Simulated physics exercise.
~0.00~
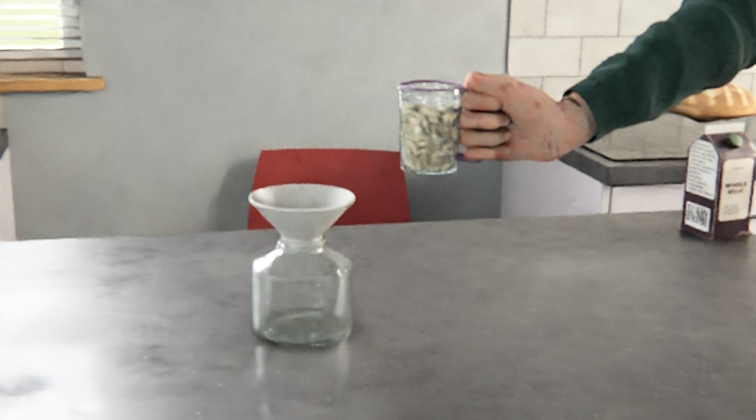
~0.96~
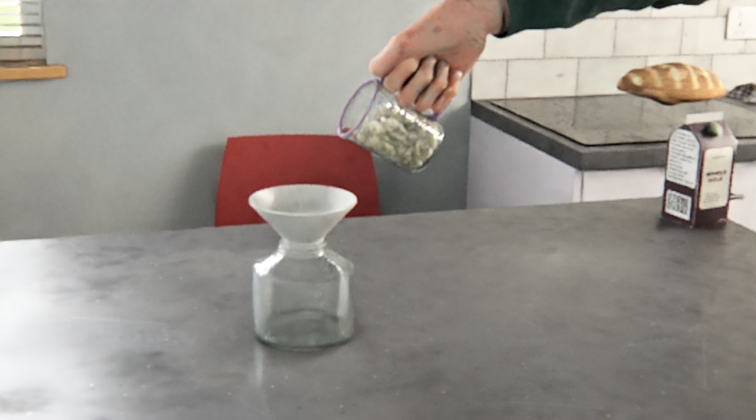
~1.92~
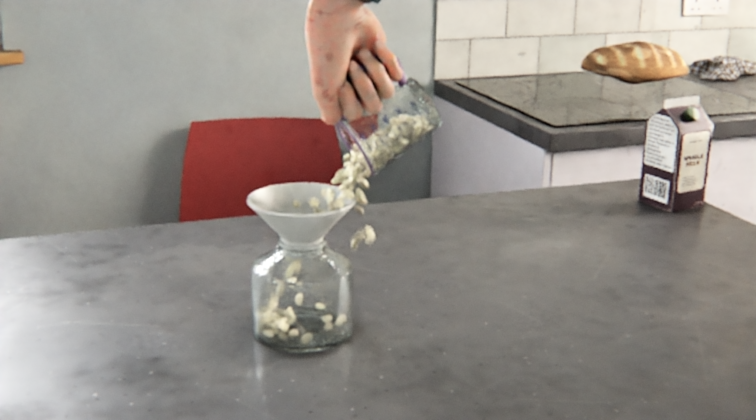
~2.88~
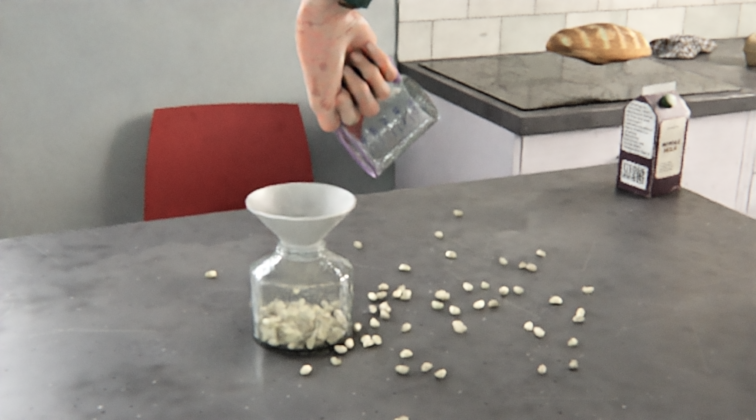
A hand carried a clear cup of pale beans over to a glass jar topped with a white funnel and tipped it until it was empty; most of the beans landed in the jar, but some scattered across the grey table.
